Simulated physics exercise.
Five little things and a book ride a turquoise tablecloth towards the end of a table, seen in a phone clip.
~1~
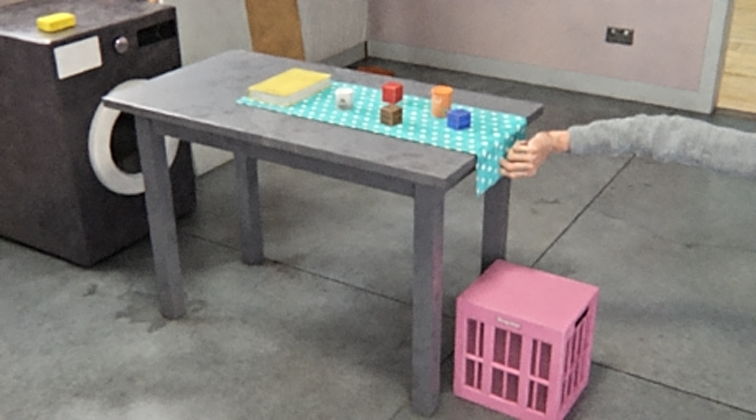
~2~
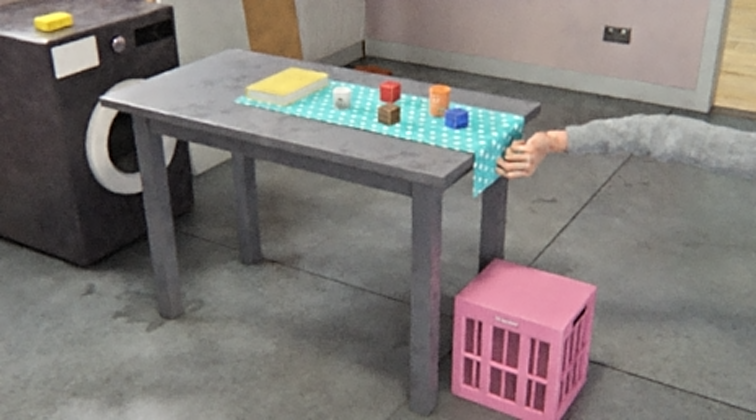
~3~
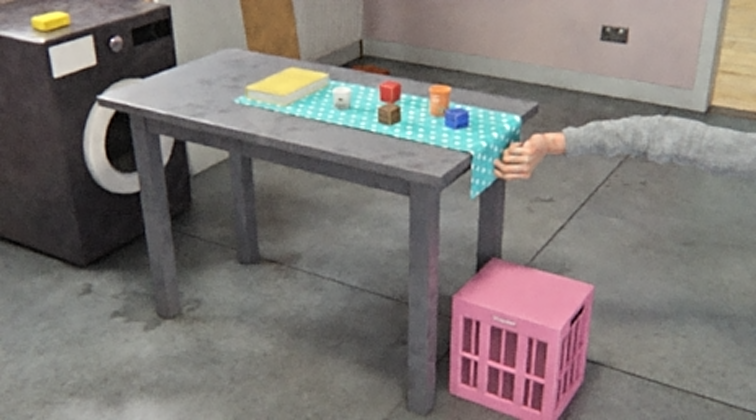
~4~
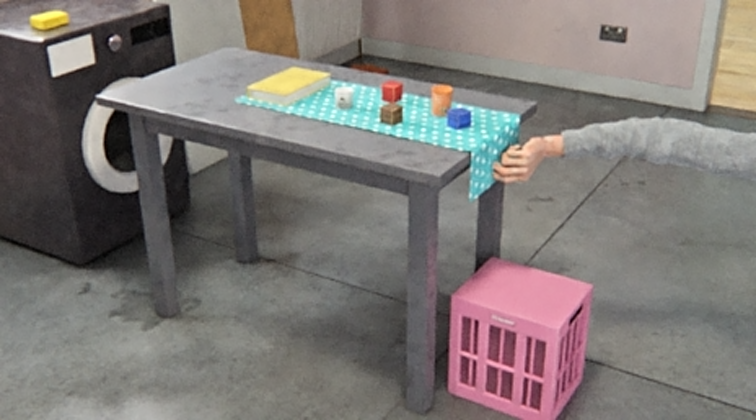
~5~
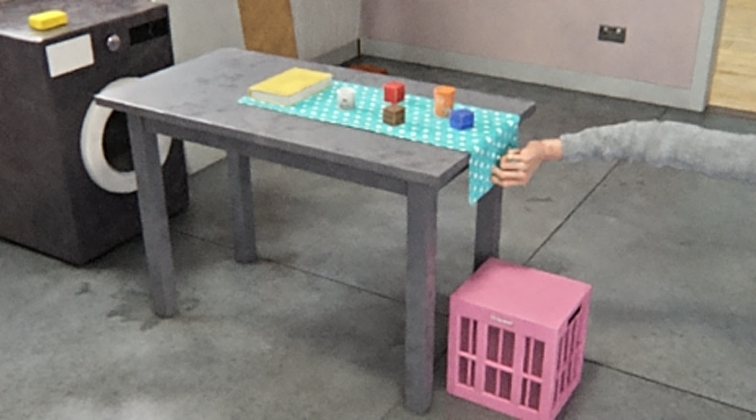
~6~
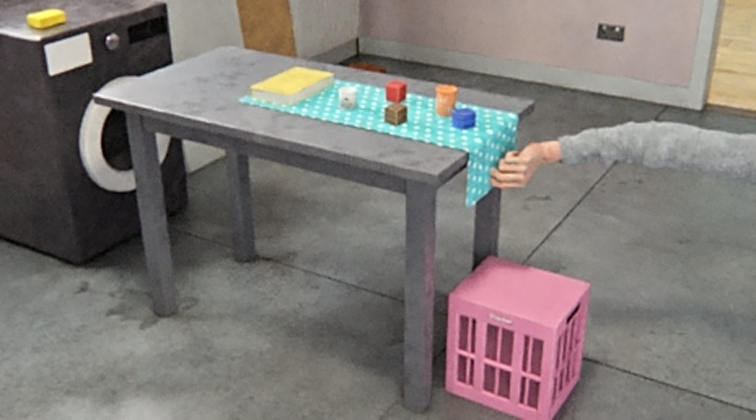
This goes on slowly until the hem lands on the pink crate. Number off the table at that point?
Count: Three.
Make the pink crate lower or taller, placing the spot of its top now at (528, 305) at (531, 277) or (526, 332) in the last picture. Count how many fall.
2 and 4.
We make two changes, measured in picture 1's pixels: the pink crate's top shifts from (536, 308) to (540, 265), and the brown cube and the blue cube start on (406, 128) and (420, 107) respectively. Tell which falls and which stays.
The brown cube stays aboard, and the blue cube stays aboard.
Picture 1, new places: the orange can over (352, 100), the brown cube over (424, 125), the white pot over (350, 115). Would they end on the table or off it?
Orange can kept, brown cube dropped, white pot kept.
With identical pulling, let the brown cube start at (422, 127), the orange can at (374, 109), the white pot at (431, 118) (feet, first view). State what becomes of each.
The brown cube ends up off, the orange can stays put, the white pot ends up off.
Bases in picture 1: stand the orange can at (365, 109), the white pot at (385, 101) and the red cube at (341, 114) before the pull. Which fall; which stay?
Orange can - stays aboard. White pot - stays aboard. Red cube - stays aboard.
Soon after, hem near (491, 238); blue cube gone.
After that, hem on the crate; blue cube, orange can and brown cube gone.
In the end, hem on the crate; blue cube, orange can and brown cube gone. The answer is three.
